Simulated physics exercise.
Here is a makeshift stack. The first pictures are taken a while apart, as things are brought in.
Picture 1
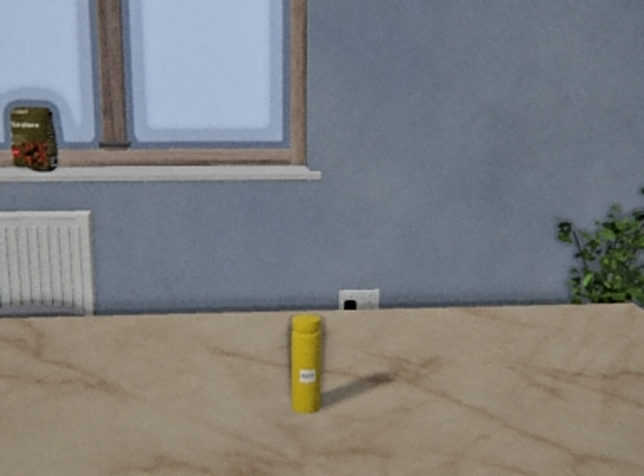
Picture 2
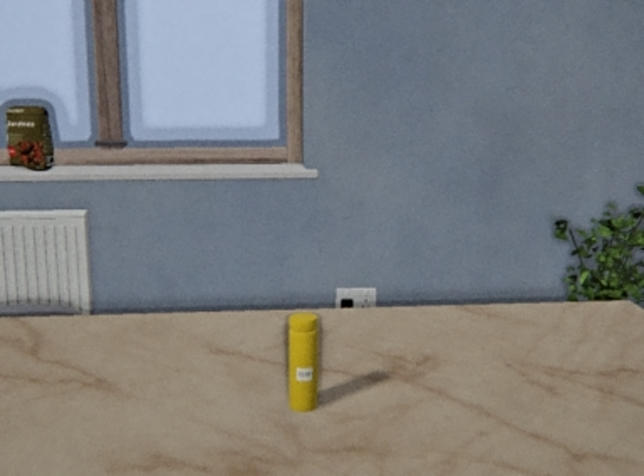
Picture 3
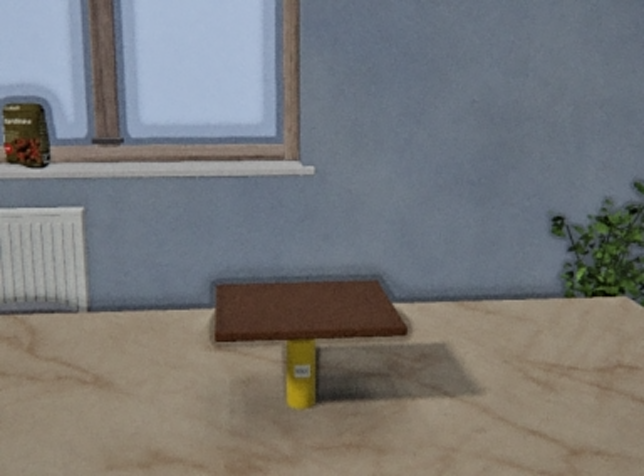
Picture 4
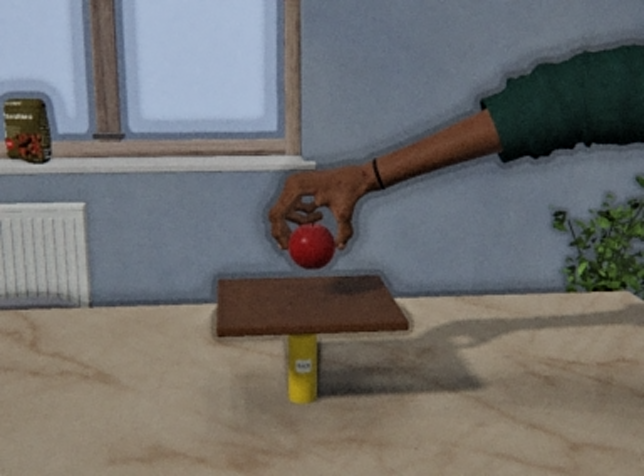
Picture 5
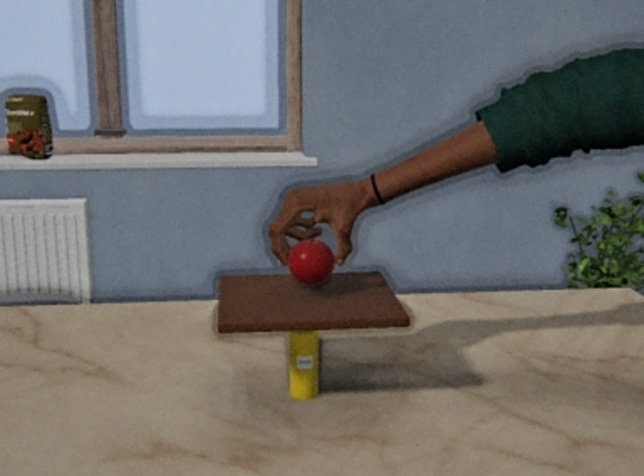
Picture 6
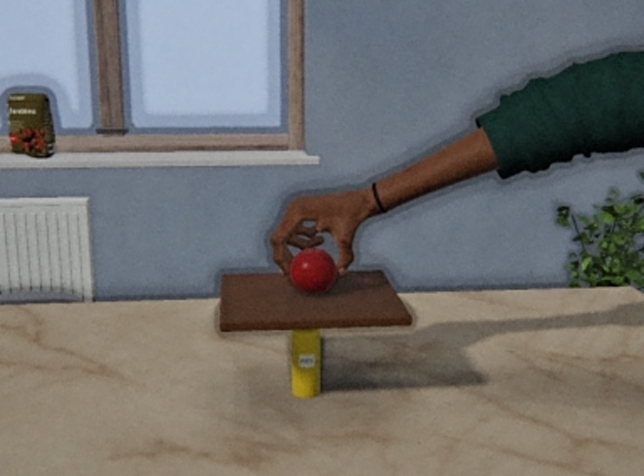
On a marble-patterned tabletop, a brown board appears atop a yellow shaker, and a hand lowers a red apple onto it.
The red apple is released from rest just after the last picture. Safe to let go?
As it turns out, it holds.
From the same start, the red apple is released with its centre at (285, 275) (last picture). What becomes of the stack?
Then it stays up.
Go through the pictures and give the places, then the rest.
In the first frame, the last thing is not in view yet; yellow shaker (307, 363).
In the second frame, the last thing is not in view yet; yellow shaker (304, 362).
In the third frame, the last thing is not in view yet; yellow shaker (301, 359).
The fourth frame shows still above its spot; red apple (312, 246); yellow shaker (303, 353).
The fifth frame shows still above its spot; red apple (311, 262); yellow shaker (304, 350).
The sixth frame shows set down, still held; red apple (313, 271); yellow shaker (306, 348).
Then, 0.20 s past the last view, nothing moves.
Then, 0.40 s past the last view, red apple resting near (313, 272).
Finally, all 3 still in place. Final places as the last picture's camera would see them, red apple near (313, 272). The stack stays up.
